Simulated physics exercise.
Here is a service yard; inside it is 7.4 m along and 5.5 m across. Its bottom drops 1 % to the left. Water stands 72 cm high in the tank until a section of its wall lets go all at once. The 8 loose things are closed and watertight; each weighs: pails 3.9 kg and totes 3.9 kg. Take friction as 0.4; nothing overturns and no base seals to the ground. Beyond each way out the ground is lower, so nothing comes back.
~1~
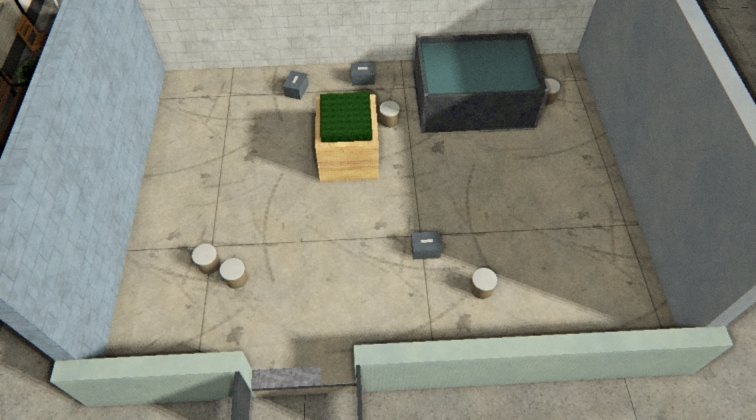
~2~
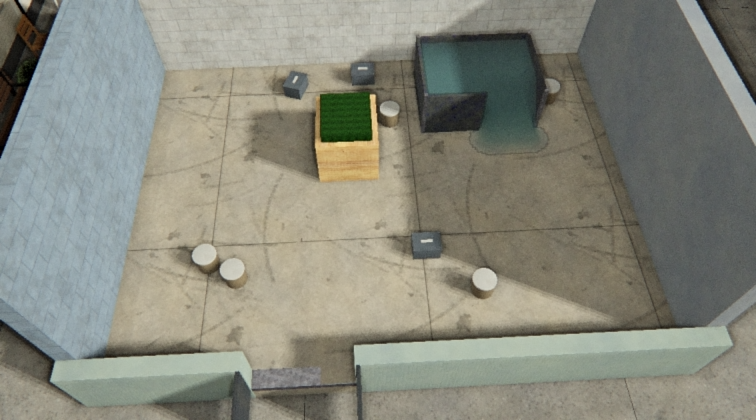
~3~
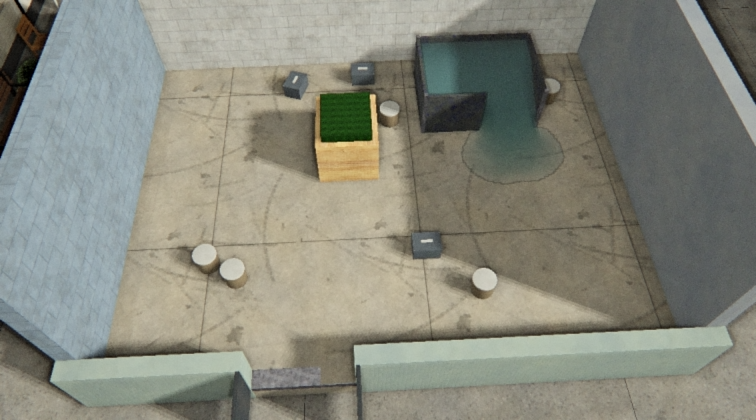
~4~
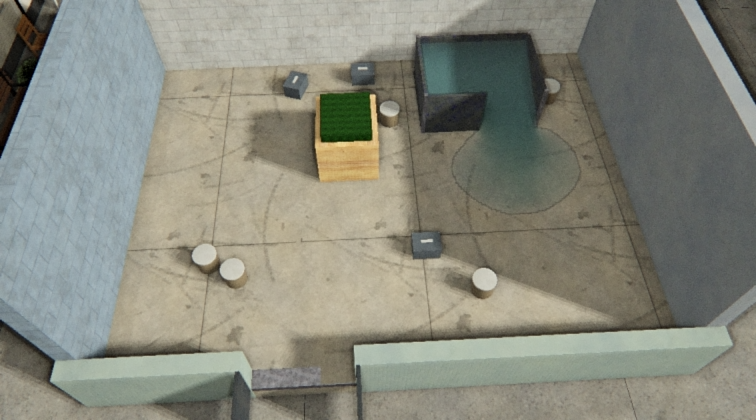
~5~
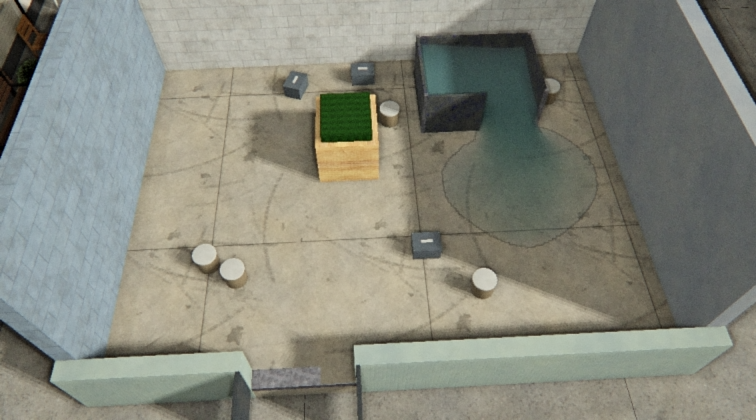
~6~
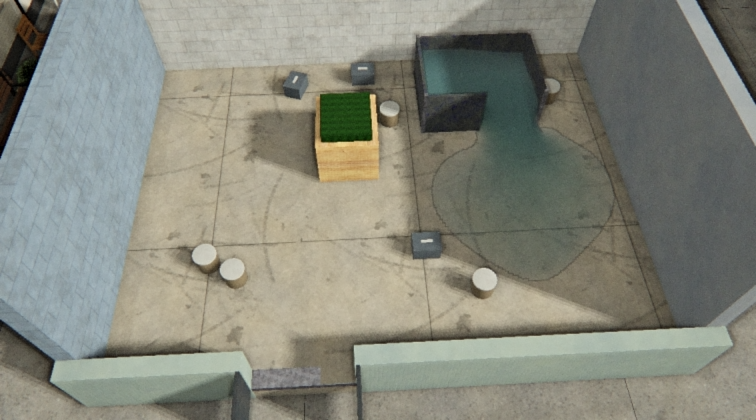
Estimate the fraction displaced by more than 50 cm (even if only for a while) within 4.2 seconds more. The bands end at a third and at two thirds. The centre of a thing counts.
Share: Not even a third.
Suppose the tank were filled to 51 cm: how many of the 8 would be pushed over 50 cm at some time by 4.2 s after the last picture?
Then 2.
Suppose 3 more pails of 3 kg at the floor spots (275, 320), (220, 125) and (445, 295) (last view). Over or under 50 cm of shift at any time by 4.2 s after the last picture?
In that order: Over, short of it, over.
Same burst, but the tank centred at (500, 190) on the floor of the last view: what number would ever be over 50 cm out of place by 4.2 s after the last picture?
Then 5.
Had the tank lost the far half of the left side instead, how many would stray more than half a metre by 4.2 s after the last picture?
In that case 4 of them.
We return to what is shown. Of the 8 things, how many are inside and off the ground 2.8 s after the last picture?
At that moment 0.
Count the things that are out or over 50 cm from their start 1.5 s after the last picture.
2 of them.
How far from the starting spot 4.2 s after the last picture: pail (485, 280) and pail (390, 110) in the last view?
In that order: 450 cm, 0 cm.
Then, 0.4 s after the last picture 0 of 8 are over 50 cm from their spots; 0 afloat.
Then, 1.5 s after the last picture 2 of 8 are over 50 cm from their spots; 1 afloat.
Then, 2.8 s after the last picture 2 of 8 are over 50 cm from their spots; 0 afloat.
Then, 4.2 s after the last picture 2 of 8 are over 50 cm from their spots, and 2 have been at some point; 3 afloat.
